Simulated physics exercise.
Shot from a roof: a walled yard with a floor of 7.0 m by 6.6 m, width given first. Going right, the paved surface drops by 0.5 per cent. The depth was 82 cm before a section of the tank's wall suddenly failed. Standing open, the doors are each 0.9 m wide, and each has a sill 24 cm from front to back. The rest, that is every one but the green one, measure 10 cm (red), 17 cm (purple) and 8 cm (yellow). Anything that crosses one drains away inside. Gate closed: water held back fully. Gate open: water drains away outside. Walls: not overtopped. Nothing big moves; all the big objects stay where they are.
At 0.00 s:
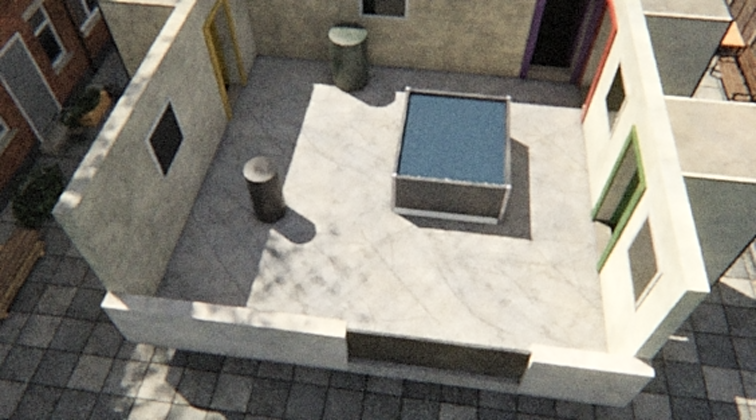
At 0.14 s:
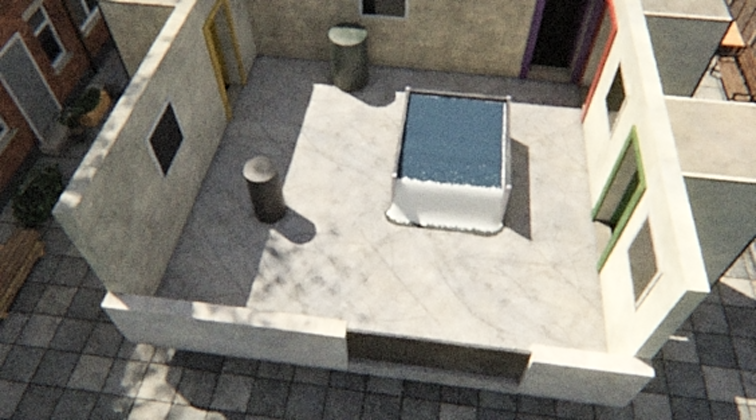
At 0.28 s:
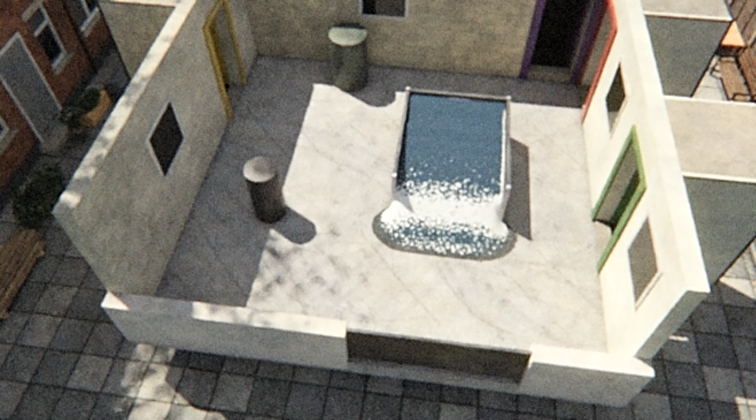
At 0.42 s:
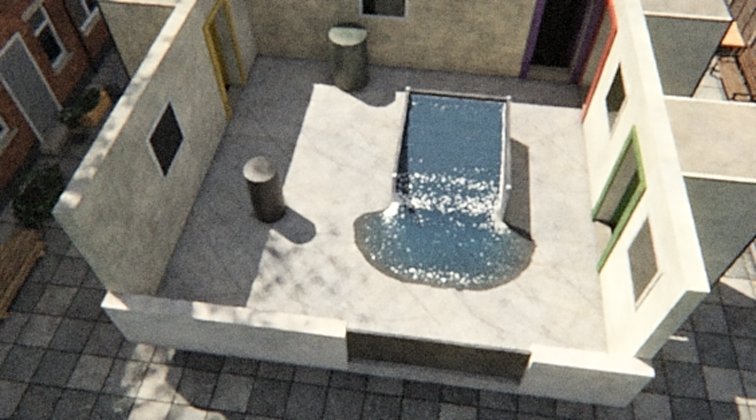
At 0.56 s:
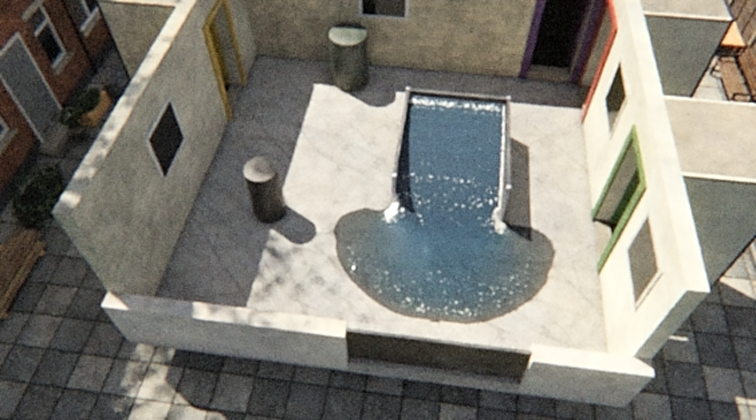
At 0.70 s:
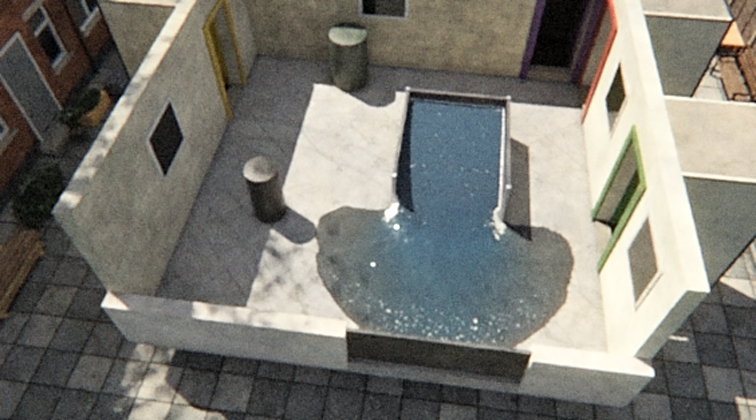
A pale walled yard, seen from a fixed high viewpoint above, holds a square tank of still blue water right of centre, two dark cylinders to its left, and yellow, purple, red and green openings around the walls. The tank's near side gives way and white, foaming water bursts out. The water spreads toward the viewer across the pale floor in a widening, rounded blue pool that reaches the low front wall.
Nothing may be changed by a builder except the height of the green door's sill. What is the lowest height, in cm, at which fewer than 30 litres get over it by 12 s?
7 cm.
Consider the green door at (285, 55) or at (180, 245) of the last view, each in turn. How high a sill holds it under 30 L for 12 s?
First place around 9.0 cm, second around 14.0 cm.
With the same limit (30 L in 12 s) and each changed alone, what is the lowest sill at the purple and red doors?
You'd want some 16 cm at purple and some 11.5 cm at red.
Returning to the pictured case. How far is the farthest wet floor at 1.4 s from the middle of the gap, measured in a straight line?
The front is some 3.8 m out.
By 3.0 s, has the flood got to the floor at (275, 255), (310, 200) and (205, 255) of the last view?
In the order asked: Soaked, untouched, soaked.
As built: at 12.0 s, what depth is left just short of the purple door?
Some 8.5 cm.
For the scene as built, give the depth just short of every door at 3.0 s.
Green door 11 cm, red door 0 cm, purple door 0 cm, yellow door 0 cm.
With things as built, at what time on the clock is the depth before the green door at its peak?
About 2.8 seconds.
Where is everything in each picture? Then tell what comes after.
In the first frame, still water, 82 cm deep, in the tank at (454, 138); the green door at (615, 206) is dry.
In the second frame, the front is at (397, 222), 0.3 m from the gap at (448, 202); 0.5 m2 of floor is wet, 82 cm left at the back.
In the third frame, water pours out at (447, 205) and has run 0.8 m, to (414, 250); about 14 cm deep outside, 82 cm at the back.
In the fourth frame, the front is at (400, 276), 1.4 m from the gap at (447, 206); 3.3 m2 of floor is wet, 79 cm left at the back.
In the fifth frame, water pours out at (447, 207) and has run 2.0 m, to (399, 309); about 9 cm deep outside, 71 cm at the back.
In the sixth frame, the front is at a hidden place, 2.6 m from the gap at (447, 207); 7.9 m2 of floor is wet, 70 cm left at the back; 0.7 m in a straight line remain to the green door at (615, 206).
After 1.4 s water covers 30 % of the floor, deepest (46 cm) near (426, 357); 2 cm at the green door, 0 litres in over its 7 cm sill.
After 3.0 s water covers 40 % of the floor, deepest (38 cm) near (602, 380); 11 cm at the green door, 1 litre in over its 7 cm sill.
After 12.0 s water covers 100 % of the floor, deepest (10 cm) near (303, 66); 5 cm at the green door, 28 litres in over its 7 cm sill.
At the green door as built, the water arrived by 1.1 s and peaked near 12 cm at 2.8 s.
With a sill of 6 cm, 41 litres would have come in within the 12 s; with 8 cm, 18 litres. So under 30 litres takes about 7 cm.
